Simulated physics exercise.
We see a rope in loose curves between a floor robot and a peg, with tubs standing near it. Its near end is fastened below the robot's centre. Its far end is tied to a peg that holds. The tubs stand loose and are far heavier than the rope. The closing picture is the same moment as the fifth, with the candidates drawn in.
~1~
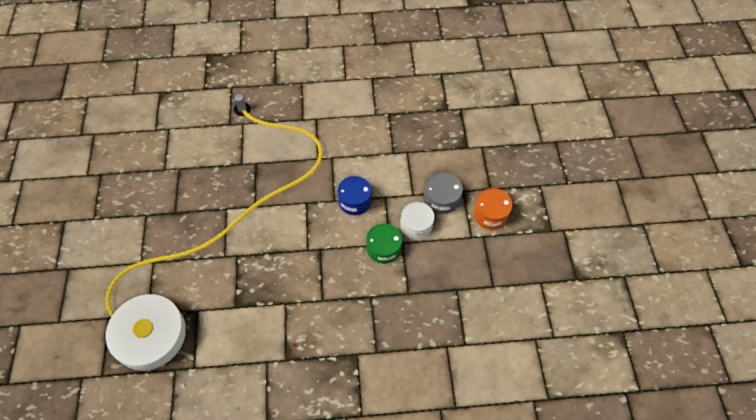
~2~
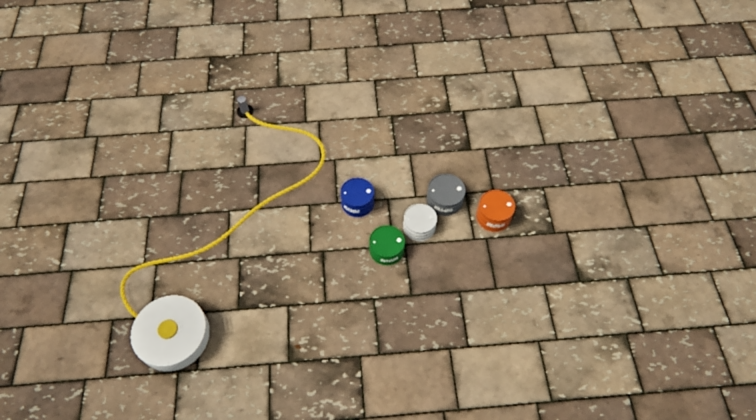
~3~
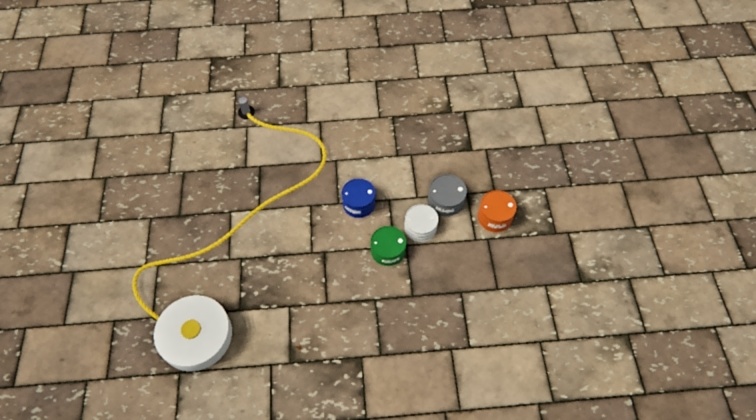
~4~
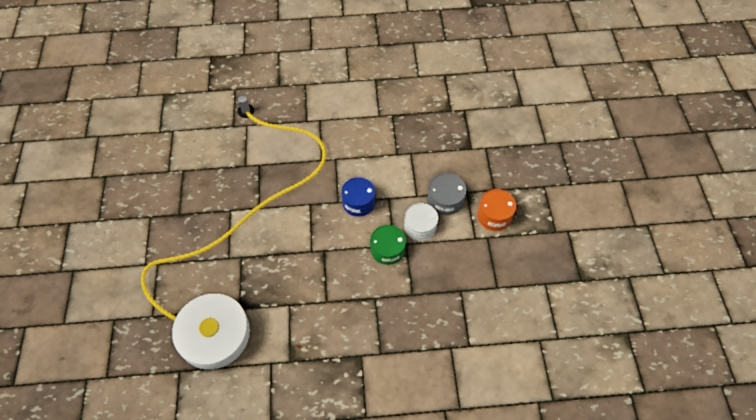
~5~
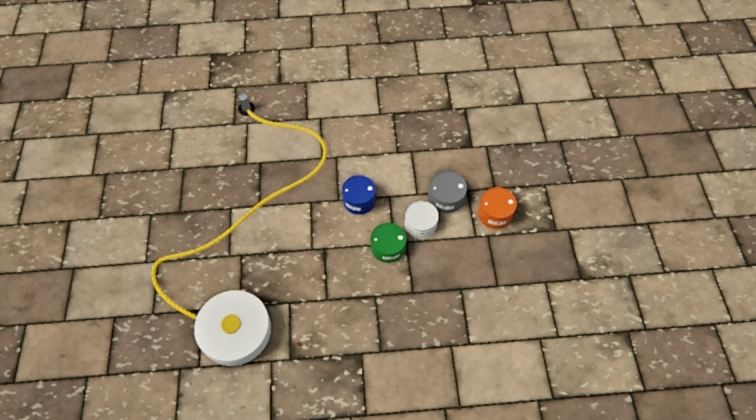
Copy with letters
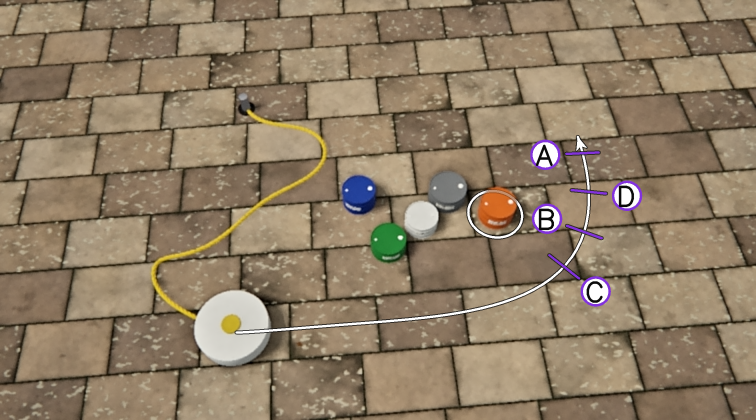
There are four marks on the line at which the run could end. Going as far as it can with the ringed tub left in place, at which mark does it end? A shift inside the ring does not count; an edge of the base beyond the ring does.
Stop at D.
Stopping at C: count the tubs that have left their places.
The count is none.
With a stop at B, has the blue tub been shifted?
No.
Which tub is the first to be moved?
The green one.
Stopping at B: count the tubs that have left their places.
By then, none.
On the marked copy, A at (583, 153); B at (584, 232); C at (564, 267); D at (589, 192); the ring at (495, 214); the route from (236, 333) via (503, 302) to (578, 137).
With D. Early on, robot (395, 316); orange tub (497, 209).
Further on, robot (545, 280); orange tub (497, 209).
At the end, robot (592, 186); orange tub (497, 209); green tub (391, 220); the orange tub is still in its ring.
As for the rest, A drags the ringed tub to (486, 185); B is safe but short; C is safe but short.
